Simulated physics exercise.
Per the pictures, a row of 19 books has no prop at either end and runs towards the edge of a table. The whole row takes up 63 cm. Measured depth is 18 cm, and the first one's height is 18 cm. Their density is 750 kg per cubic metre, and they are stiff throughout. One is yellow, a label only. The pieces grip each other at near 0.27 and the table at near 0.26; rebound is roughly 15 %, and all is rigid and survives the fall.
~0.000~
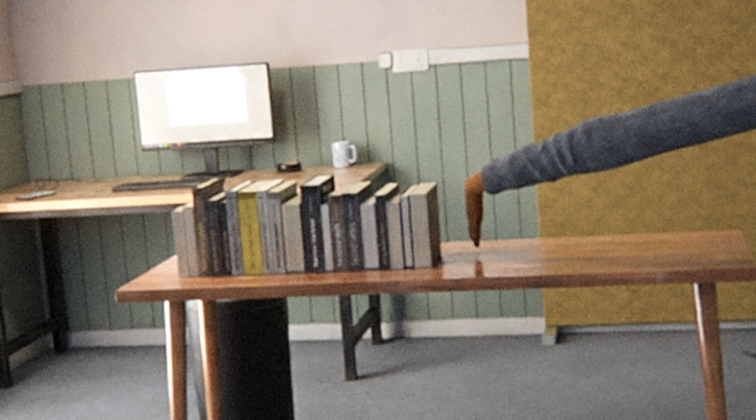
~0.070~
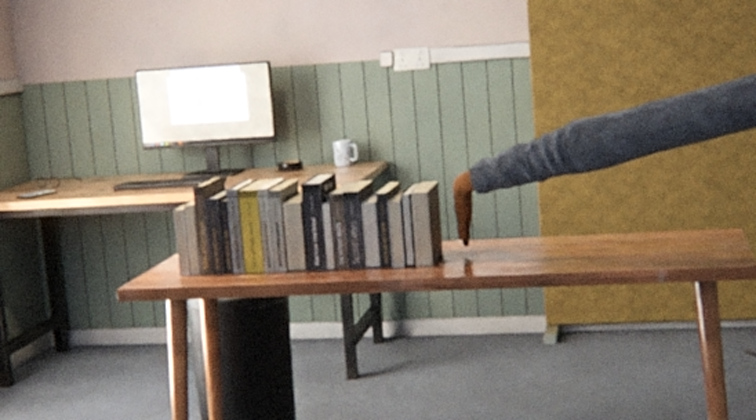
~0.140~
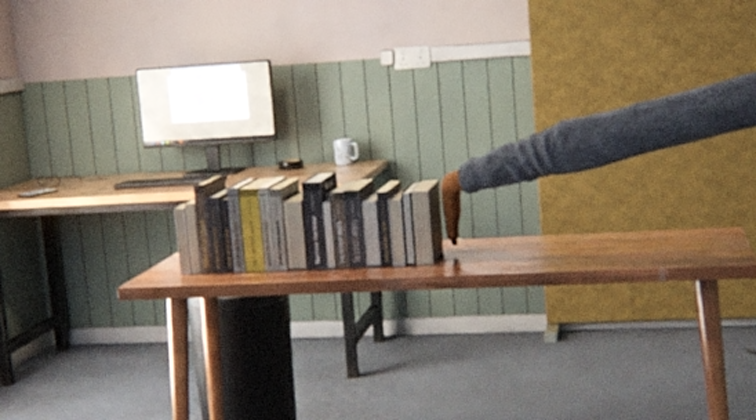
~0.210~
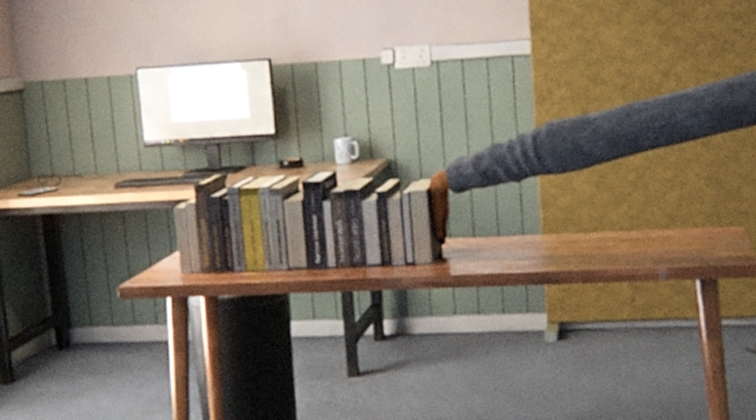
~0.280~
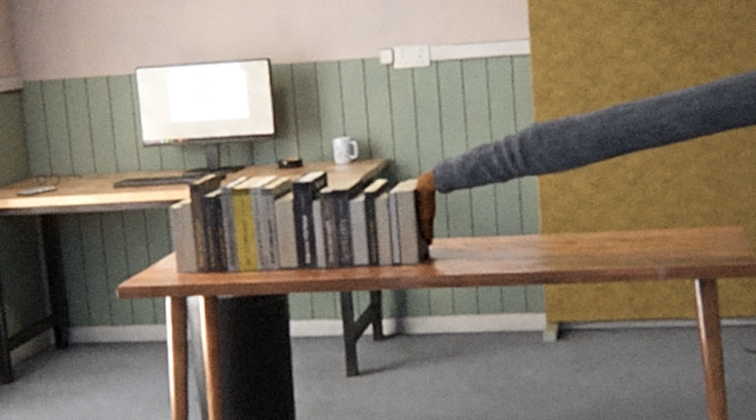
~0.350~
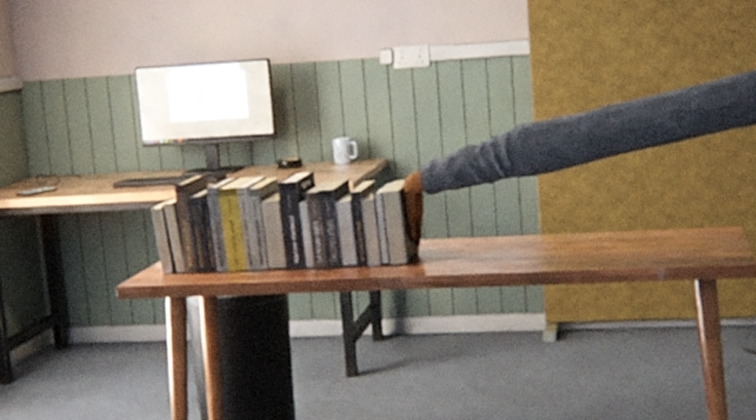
The clip opens on an upright row of books, one of them yellow, standing on a wooden table while a hand reaches in from the right. The hand moves left, meets the rightmost book and pushes, and the books shift a little leftward, some leaning slightly.
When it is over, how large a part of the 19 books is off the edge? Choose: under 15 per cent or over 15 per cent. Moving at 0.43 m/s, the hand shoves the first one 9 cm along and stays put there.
More than 15 per cent.
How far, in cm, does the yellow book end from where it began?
Displacement of yellow: 20 cm.
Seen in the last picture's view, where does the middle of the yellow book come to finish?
In the last picture it sits at roughly (177, 238).
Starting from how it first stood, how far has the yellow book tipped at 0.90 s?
Rotation: Approx. 50°.
Around 0.41 s, none of the 19 books off the edge, 19 disturbed; yellow book tipped 4°.
Around 0.64 s, none of the 19 books off the edge, 19 disturbed; yellow book tipped 24°.
Around 0.90 s, 3 of the 19 books off the edge; yellow book tipped 50°.
Around 1.22 s, 4 of the 19 books off the edge; yellow book on its side.
Finally (1.6 s), 4 of the 19 books off the edge; yellow book on its side. That is 21 per cent. Seen by the last camera, middles, yellow book near (177, 238).
